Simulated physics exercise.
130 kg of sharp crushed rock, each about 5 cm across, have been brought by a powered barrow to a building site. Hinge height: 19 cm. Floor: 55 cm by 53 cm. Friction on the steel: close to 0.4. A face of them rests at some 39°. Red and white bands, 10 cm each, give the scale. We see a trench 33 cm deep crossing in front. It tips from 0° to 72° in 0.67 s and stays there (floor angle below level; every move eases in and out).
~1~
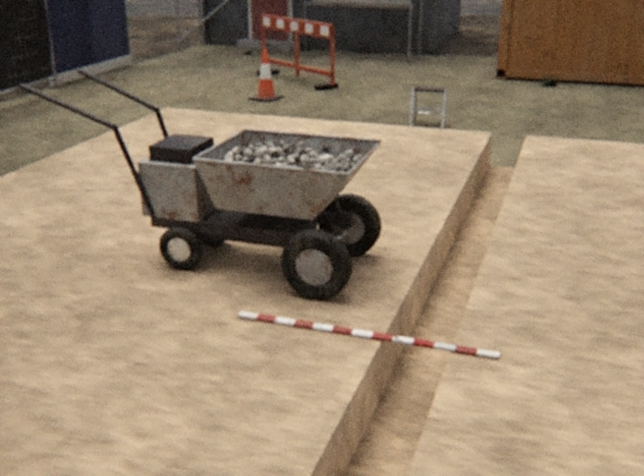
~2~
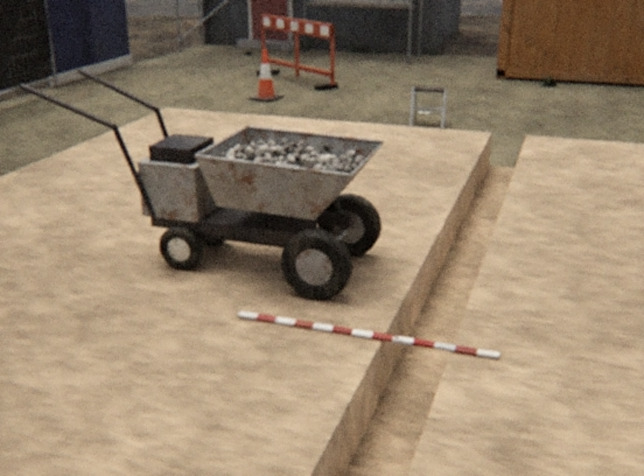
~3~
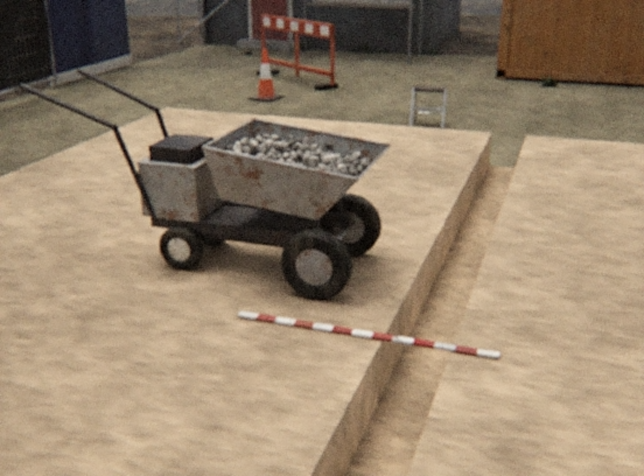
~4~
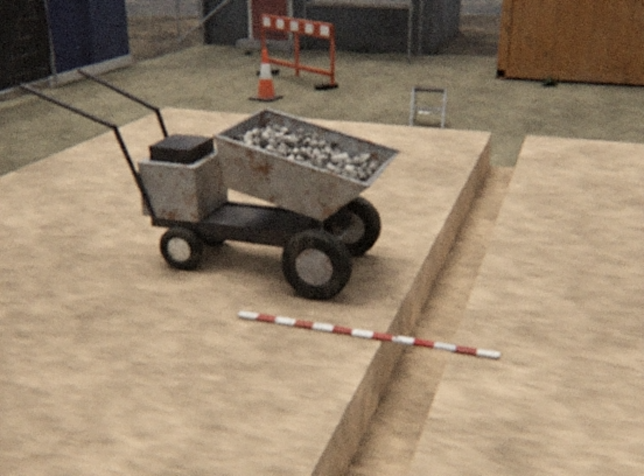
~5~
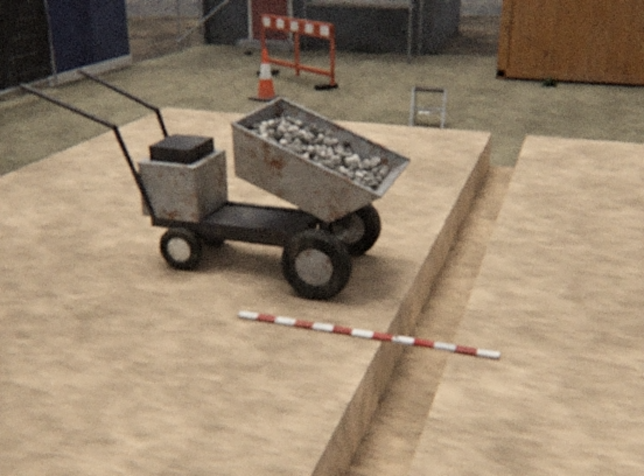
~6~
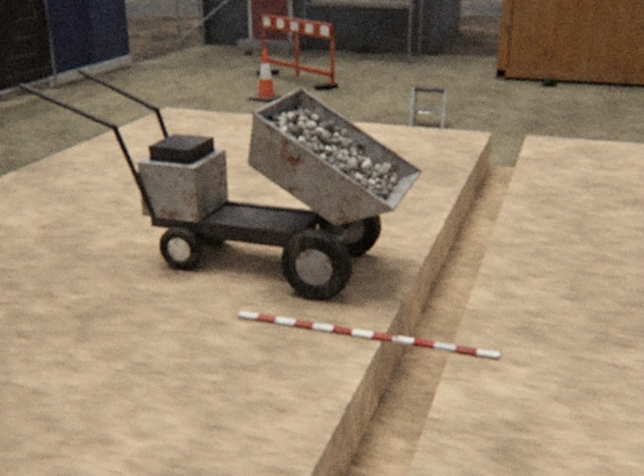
At the start, a wheeled barrow with a level metal tray of grey stones stands left of a narrow trench, near a red and white banded pole. The tray then tilts steadily, its back end rising and its right lip lowering toward the trench side, until it slopes steeply with the stones still inside.
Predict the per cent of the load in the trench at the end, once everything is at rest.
Near 59 per cent.
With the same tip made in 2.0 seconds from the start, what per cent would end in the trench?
About 75%.
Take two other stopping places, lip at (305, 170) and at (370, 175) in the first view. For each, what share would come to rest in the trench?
80 %, then 40 %.
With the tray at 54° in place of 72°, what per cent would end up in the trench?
I'd guess some 15 in a hundred.
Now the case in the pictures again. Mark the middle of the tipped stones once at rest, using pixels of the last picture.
Roughly (457, 324), I'd say.
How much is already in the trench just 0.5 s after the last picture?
Around 15 per cent of it.
Then, 0.2 s after the last picture the floor is at 60°, 100 % in the tray; the foremost stones are at (416, 231).
Then, 0.5 s after the last picture the floor is at 72°, 78 % in the tray, 15 % in the trench, 7 % past the trench; the foremost stones are at (492, 294).
Then, 0.8 s after the last picture the floor is at 72°, 29 % in the tray, 37 % in the trench, 34 % past the trench; the foremost stones are at (640, 324).
Then, 2.8 s after the last picture the floor is at 72°, 8 % in the tray, 59 % in the trench, 33 % past the trench; the foremost stones are past the picture's edge.
